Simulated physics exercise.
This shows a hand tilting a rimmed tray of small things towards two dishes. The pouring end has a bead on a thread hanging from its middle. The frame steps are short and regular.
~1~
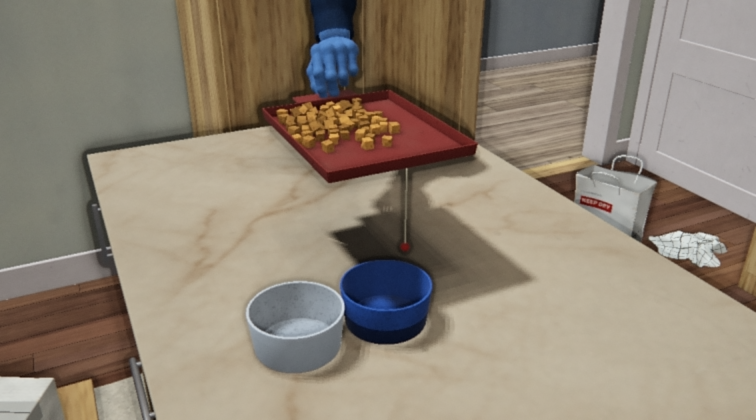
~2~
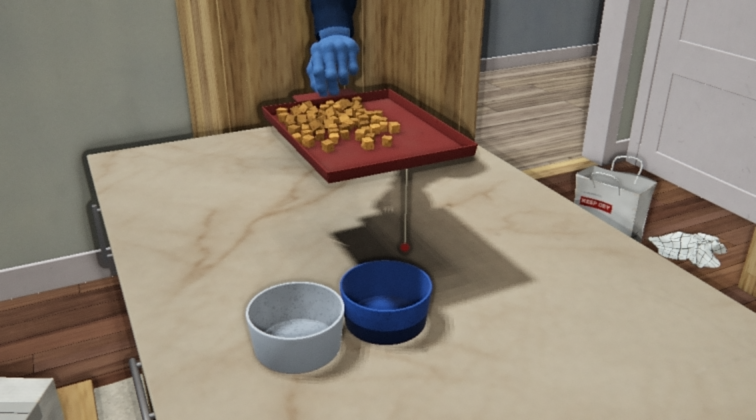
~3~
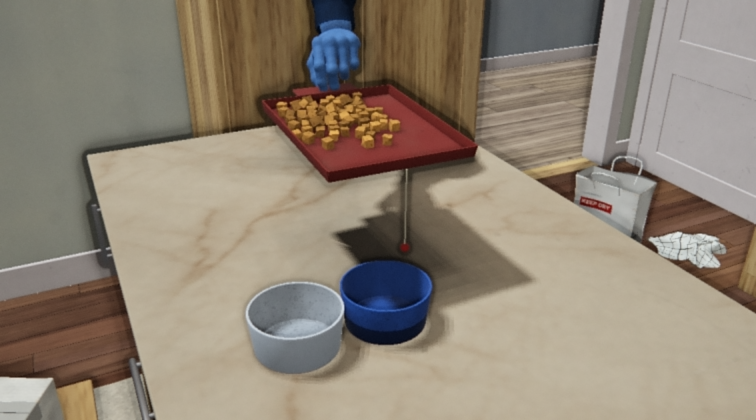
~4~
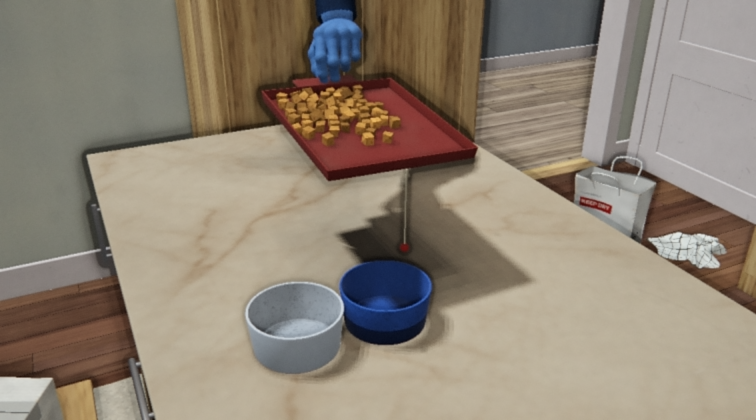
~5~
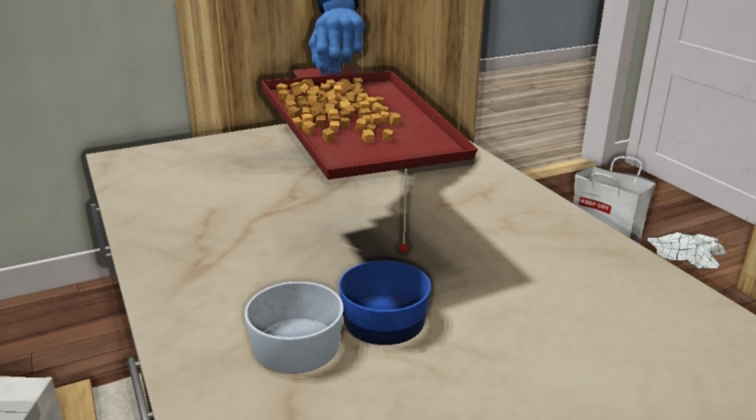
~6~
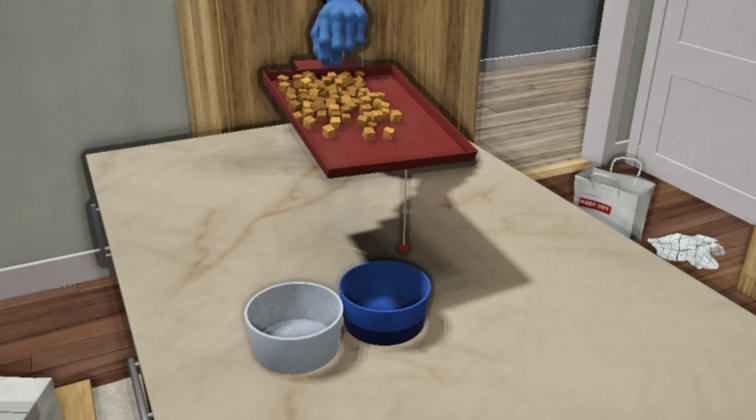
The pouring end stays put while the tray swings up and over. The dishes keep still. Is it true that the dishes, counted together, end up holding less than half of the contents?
Yes, less than half.
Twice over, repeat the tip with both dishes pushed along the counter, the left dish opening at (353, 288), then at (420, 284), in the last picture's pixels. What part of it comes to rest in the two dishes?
Trial 1: 50 percent; trial 2: 80 percent.
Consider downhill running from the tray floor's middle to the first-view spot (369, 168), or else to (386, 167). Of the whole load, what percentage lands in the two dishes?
First case about 70 percent; second case about 50 percent.
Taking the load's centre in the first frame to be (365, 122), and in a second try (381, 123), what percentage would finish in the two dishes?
In order, roughly 10 % and 10 %.
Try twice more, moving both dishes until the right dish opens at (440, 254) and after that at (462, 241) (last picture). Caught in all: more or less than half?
Taking the places in turn, it's shy of half and then shy of half.
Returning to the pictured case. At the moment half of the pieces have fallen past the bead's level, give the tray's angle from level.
It is at around 110 degrees by then.
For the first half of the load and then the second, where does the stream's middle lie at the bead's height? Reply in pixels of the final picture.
I'd say close to (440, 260) at first and close to (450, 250) later on.
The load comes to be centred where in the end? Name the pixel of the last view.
Roughly at (474, 301), give or take.
Soon, tray tipped steeply; nearly all on the tray; a stray few in the air.
A while on, tray tipped right over; nearly all on the tray; a stray few in the right dish; a stray few outside both; a stray few in the air.
Towards the end, tray tipped past a quarter turn; about a quarter in the right dish; most outside both.
Finally, tray tipped past a quarter turn; none in the left dish; about a quarter in the right dish; most outside both.
